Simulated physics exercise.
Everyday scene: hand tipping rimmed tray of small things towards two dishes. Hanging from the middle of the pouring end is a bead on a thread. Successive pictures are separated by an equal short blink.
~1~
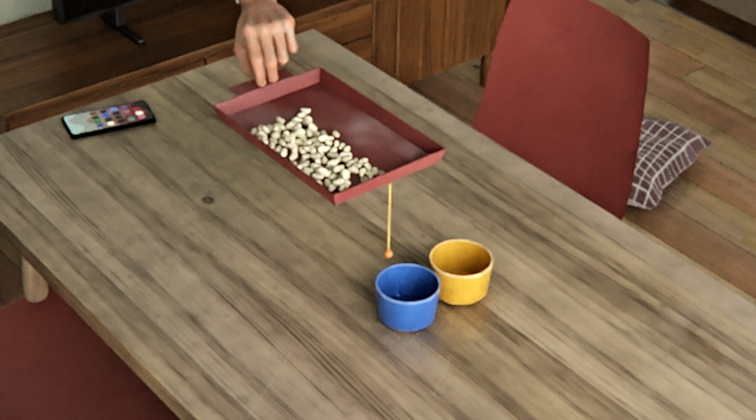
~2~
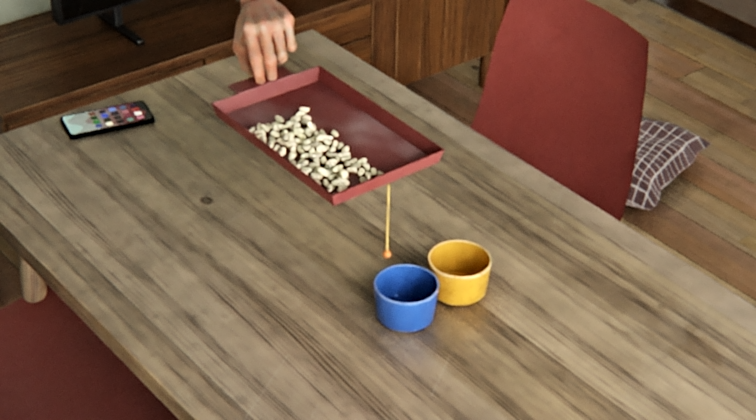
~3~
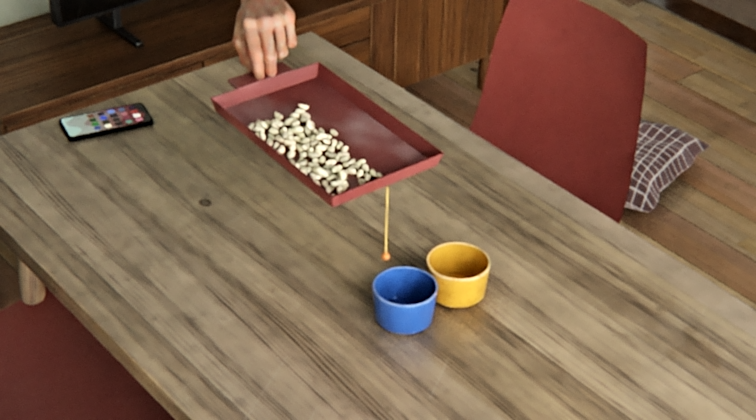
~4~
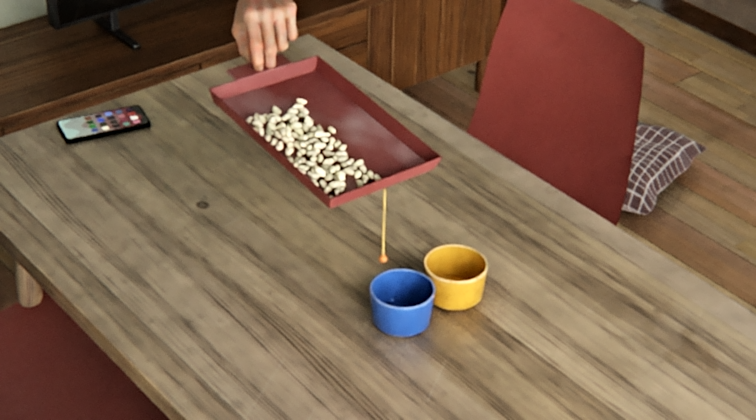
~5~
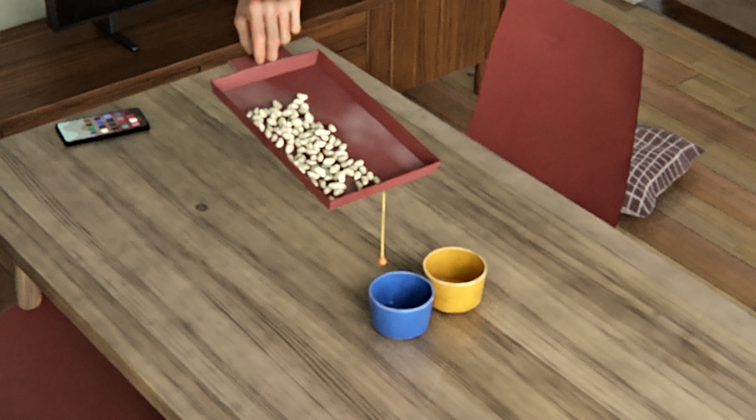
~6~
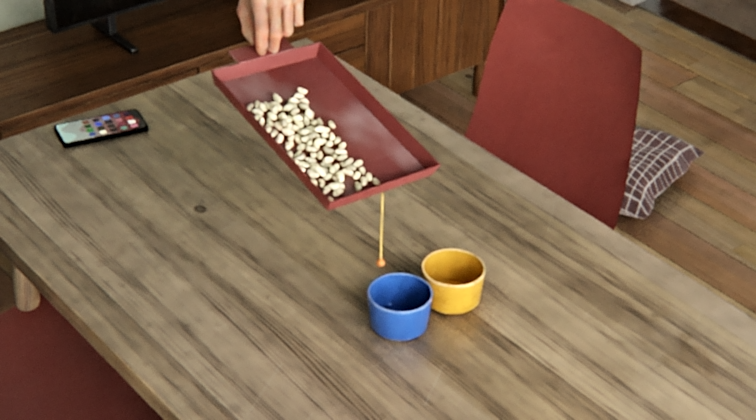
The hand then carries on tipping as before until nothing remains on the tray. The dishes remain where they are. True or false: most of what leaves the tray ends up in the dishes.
True.
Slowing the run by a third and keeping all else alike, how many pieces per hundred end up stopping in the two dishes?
Result: About 80 per cent.
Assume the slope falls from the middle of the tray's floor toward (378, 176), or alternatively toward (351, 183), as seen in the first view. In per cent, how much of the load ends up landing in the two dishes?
First some 50, then 20 per cent.
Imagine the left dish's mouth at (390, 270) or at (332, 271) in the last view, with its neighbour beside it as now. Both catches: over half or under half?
Taking the places in turn, it's shy of half and then shy of half.
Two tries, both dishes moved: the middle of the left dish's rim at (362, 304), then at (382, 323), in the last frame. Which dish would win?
Trial one goes to the right of the two, trial two to the right of the two.
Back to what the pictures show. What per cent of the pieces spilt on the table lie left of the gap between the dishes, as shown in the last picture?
Near 60 in a hundred.
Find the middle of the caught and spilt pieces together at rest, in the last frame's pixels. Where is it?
The centre settles at about (438, 301).
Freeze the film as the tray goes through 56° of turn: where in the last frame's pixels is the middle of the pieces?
Look around (384, 163) in the last picture.
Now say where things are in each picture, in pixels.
Corners of the pouring end (335, 192) and (440, 148), level; middle of the load (314, 147), white beans; left dish (428, 311); right dish (481, 285); bead on its thread (388, 254), in the first frame.
Corners of the pouring end (334, 192) and (438, 149), level; middle of the load (313, 146), in the second frame.
Corners of the pouring end (333, 194) and (438, 152), tipped barely, lowest at the right corner; middle of the load (312, 145), in the third frame.
Corners of the pouring end (332, 195) and (436, 156), tipped a little, lowest at the right corner; middle of the load (310, 143), in the fourth frame.
Corners of the pouring end (332, 197) and (435, 160), tipped a little, lowest at the right corner; middle of the load (310, 140), in the fifth frame.
Corners of the pouring end (332, 198) and (435, 163), tipped clearly, lowest at the right corner; middle of the load (310, 137); left dish (420, 321); right dish (473, 295), in the sixth frame.
Just after the last frame, tray tipped steeply; every one on the tray.
A moment on, tray tipped right over; almost all on the tray; just a few in the right dish; just a few outside both; just a few in the air.
Further on, tray tipped past a quarter turn; roughly a third in the left dish; roughly a third in the right dish; roughly a quarter outside both.
When it is over, tray tipped past a quarter turn; roughly a third in the left dish; roughly a third in the right dish; roughly a quarter outside both.
